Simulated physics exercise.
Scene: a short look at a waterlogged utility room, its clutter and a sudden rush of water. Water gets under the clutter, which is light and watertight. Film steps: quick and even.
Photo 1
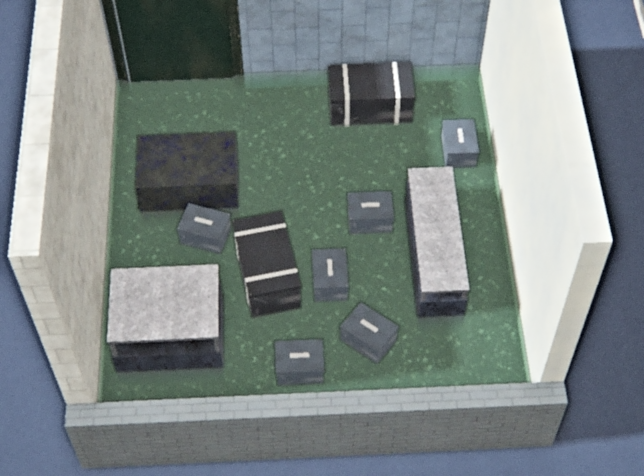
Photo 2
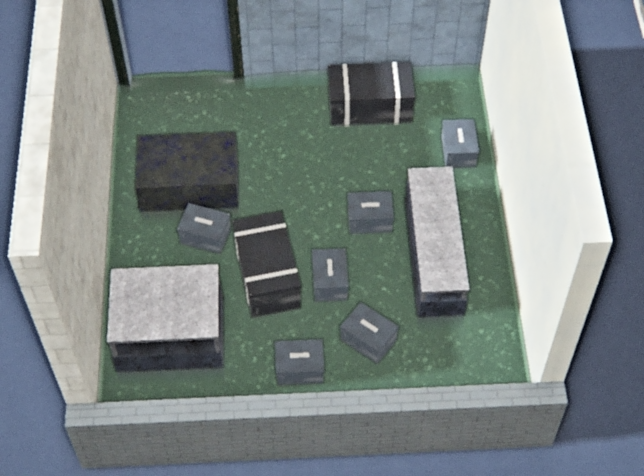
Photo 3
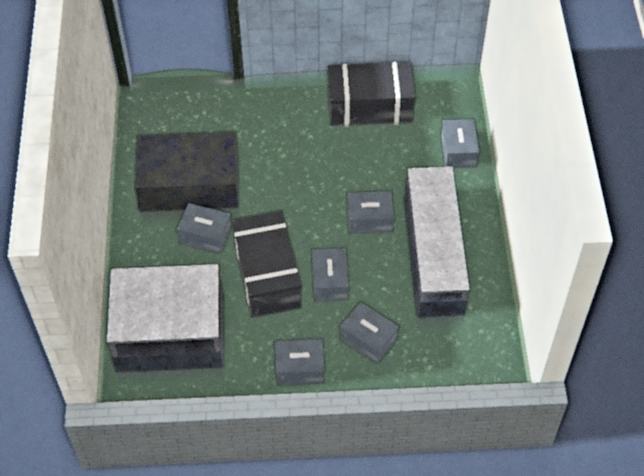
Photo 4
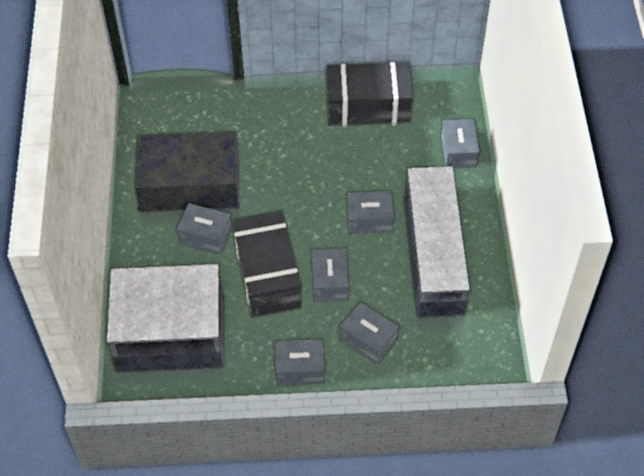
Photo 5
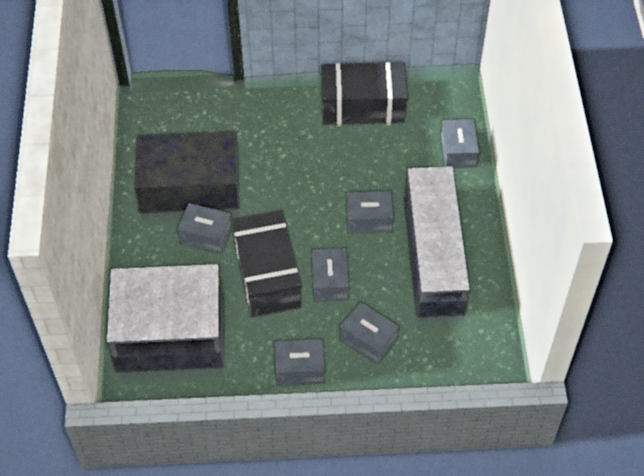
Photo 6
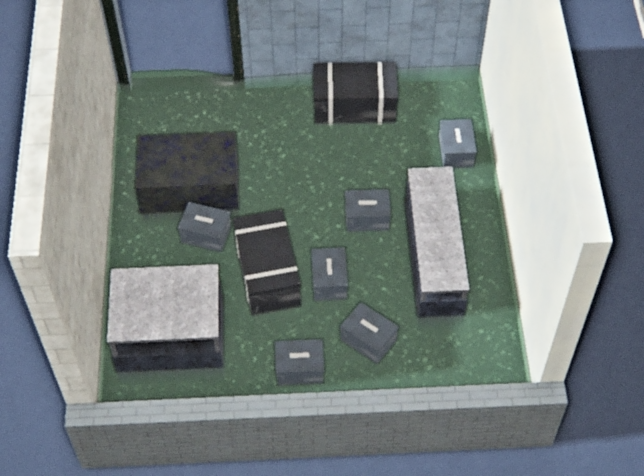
A dark green door at the back left of a small green-floored room disappears from its opening, then a black trunk with white straps slides slightly left along the back wall while the surrounding boxes and blocks barely move.
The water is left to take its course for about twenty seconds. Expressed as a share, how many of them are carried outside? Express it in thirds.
It is going to be in the central band.
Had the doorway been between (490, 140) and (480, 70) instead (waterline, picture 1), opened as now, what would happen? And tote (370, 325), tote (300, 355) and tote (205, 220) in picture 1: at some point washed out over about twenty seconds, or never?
Listed order gives stays put, stays put, stays put.
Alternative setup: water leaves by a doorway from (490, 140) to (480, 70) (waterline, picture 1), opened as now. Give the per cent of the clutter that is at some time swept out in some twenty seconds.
50 in a hundred or thereabouts.
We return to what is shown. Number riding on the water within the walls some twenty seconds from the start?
It adds up to 4.
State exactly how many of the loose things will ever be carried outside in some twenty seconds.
That makes 4.
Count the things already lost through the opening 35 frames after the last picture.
3.
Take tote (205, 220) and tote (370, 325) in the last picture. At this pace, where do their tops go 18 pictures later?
Look for them around (139, 216) and (342, 276).
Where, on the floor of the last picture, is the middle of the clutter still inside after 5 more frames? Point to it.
I'd say roughly (312, 235).
A moment on, 0 of 8 are out; 8 afloat.
Next, 1 of 8 are out; 7 afloat.
Later, 3 of 8 are out; 5 afloat.
In the end, 4 of 8 are out; 4 afloat.
